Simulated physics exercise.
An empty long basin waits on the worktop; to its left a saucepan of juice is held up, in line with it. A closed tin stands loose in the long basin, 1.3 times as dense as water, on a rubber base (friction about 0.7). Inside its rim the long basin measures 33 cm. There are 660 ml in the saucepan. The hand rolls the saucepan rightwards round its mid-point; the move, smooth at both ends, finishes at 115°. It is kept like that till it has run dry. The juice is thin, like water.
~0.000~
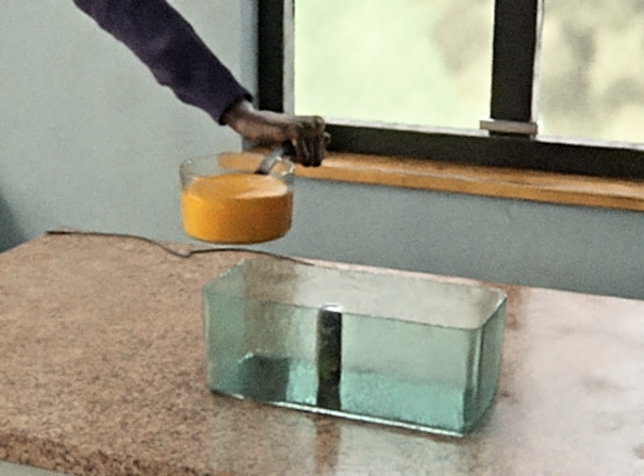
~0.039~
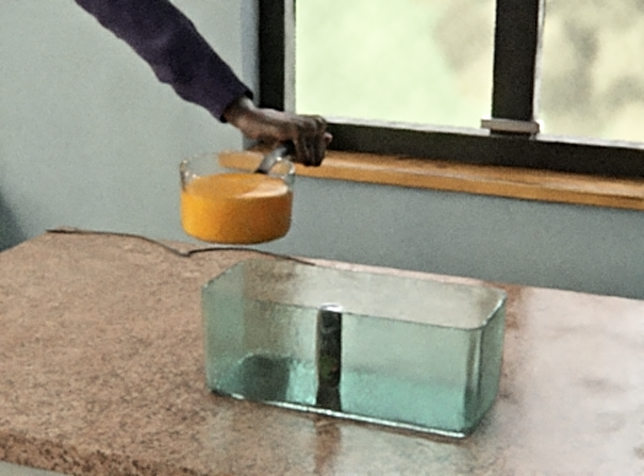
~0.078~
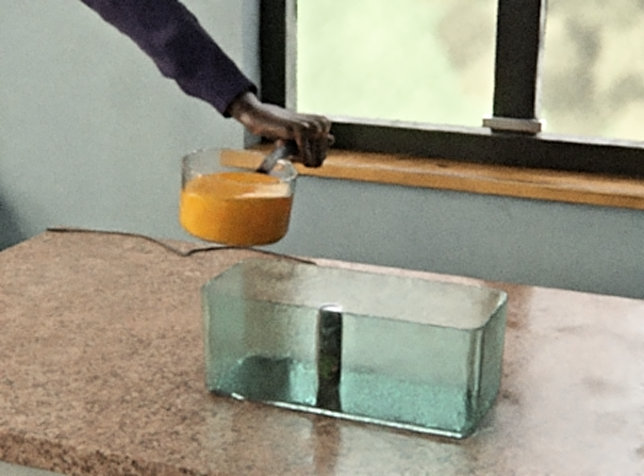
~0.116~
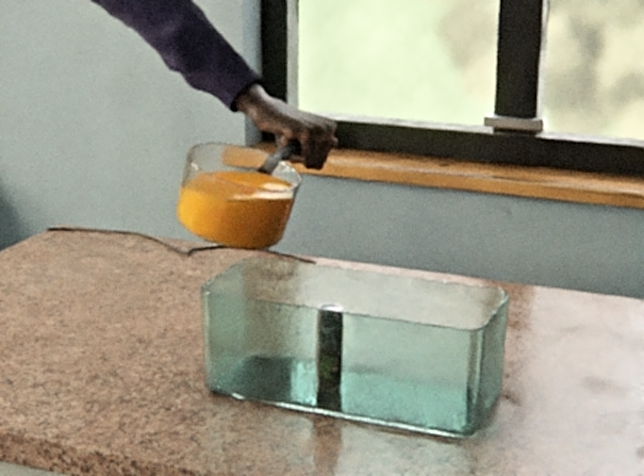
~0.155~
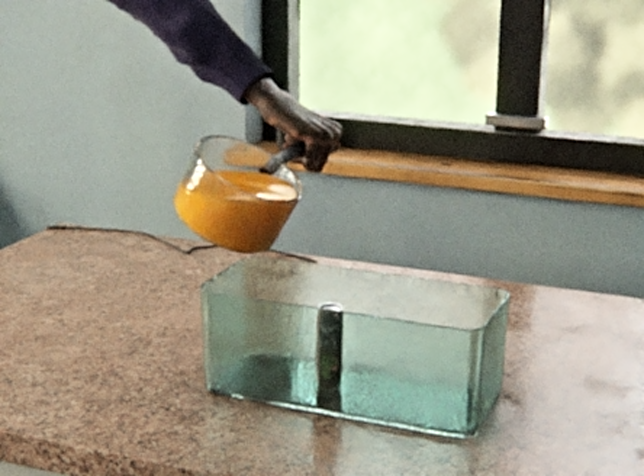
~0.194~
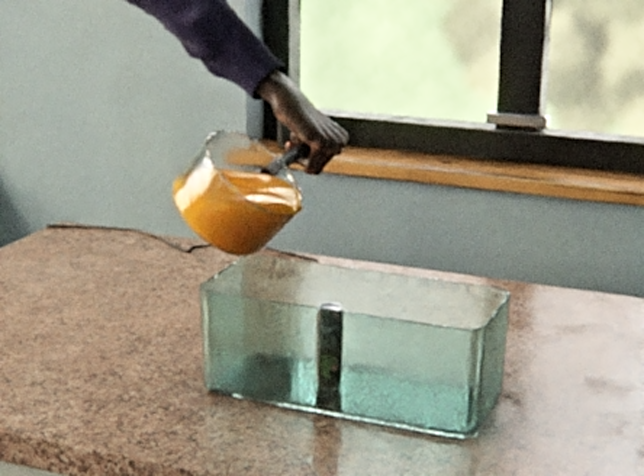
A glass saucepan of orange juice, held up by a hand in a dark purple sleeve, tilted slowly and then more steeply to the right above an empty-looking long glass basin on the worktop.
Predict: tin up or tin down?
It falls.
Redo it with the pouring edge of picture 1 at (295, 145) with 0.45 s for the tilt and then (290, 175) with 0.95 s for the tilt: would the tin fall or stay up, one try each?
First it falls; then it remains upright.
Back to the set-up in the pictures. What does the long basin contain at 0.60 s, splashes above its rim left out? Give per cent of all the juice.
Near 94 in a hundred.
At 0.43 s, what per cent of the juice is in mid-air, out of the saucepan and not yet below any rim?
Near 26 in a hundred.
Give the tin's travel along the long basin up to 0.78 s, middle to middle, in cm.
About 6 cm.
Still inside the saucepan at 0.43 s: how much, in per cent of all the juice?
Near 20 in a hundred.
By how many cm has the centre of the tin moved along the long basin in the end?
About 7.5 cm.
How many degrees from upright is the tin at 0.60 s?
Near 15° from upright.
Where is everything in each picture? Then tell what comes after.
Tilt 0°; pouring edge (289, 174); surface from (191, 180) to (288, 191); the long basin's rim runs from (223, 275) to (494, 312); the tin's top is at (330, 312), in the first frame.
Tilt 2°; pouring edge (289, 175); surface from (191, 179) to (288, 191), in the second frame.
Tilt 7°; pouring edge (292, 180); surface from (192, 178) to (290, 192), in the third frame.
Tilt 16°; pouring edge (294, 189); surface from (192, 178) to (292, 194), in the fourth frame.
Tilt 27°; pouring edge (296, 200); surface from (189, 177) to (296, 196), in the fifth frame.
Tilt 40°; pouring edge (294, 214); surface from (187, 172) to (294, 201); 2 per cent is over the edge, in the sixth frame.
By 0.43 s the tilt is 112° and 21 per cent is still to pour; the tin stands where it began.
By 0.60 s the tilt is 115° and 2 per cent is still to pour; the tin leans 13°.
By 0.78 s the tilt is 115° and 0 per cent is still to pour; the tin lies on its side.
By 0.98 s the tilt is 115° and 0 per cent is still to pour; the tin lies on its side.
At rest the tin lies on its side.
